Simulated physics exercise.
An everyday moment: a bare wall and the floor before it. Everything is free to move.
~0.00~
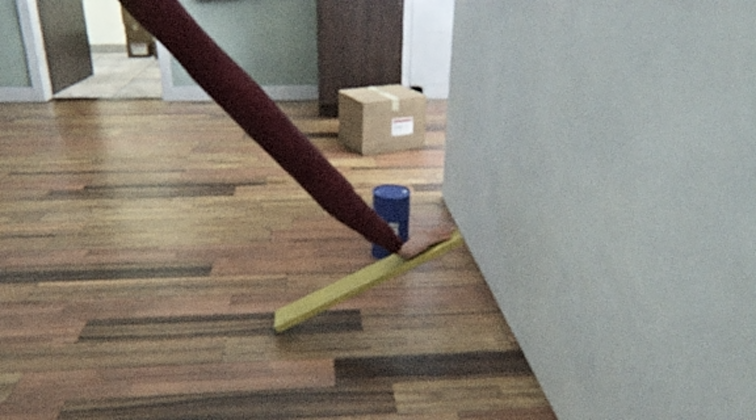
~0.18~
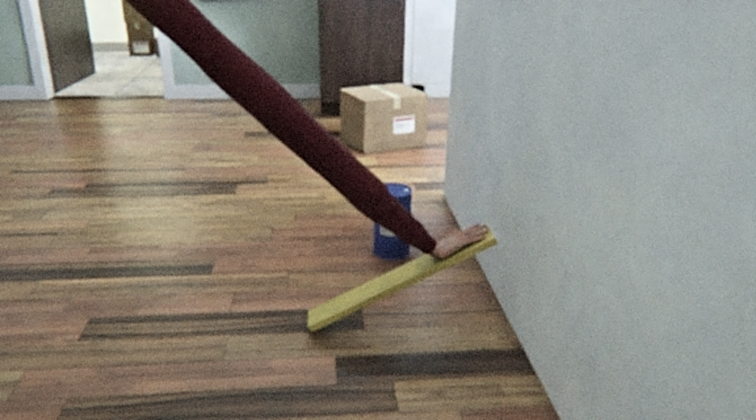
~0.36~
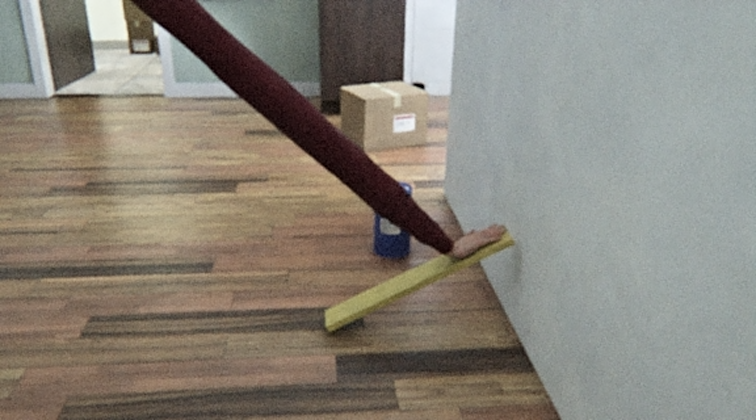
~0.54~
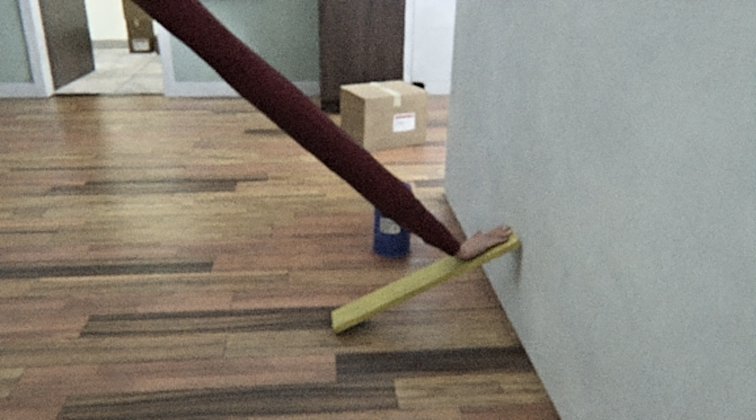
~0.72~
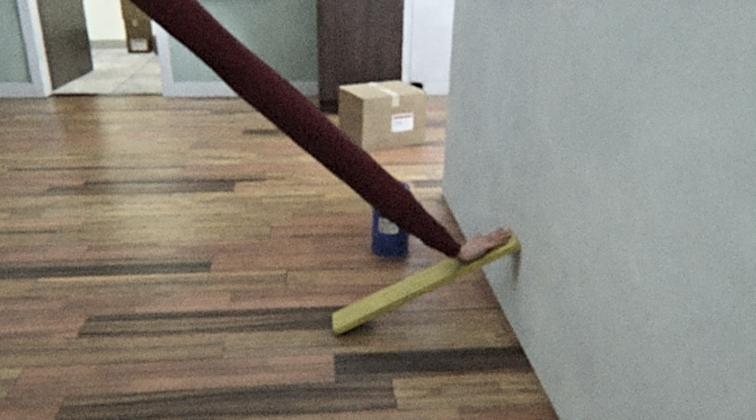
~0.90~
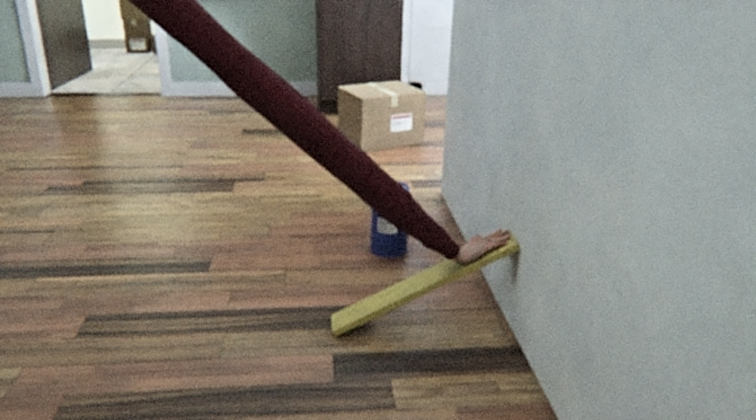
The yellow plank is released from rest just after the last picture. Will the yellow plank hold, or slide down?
Here the plank slides down.
After 1.20 s, yellow plank leaning 12° more than when let go near (415, 300).
After 1.30 s, yellow plank leaning 27° more than when let go near (411, 323).
After 1.50 s, yellow plank leaning 27° more than when let go near (410, 321).
After 2.90 s, yellow plank resting near (410, 320).
In the end (4.5 s), moved from the start, yellow plank; blue canister unmoved. At the end, from the last picture's camera, yellow plank near (410, 322). The plank slips out.
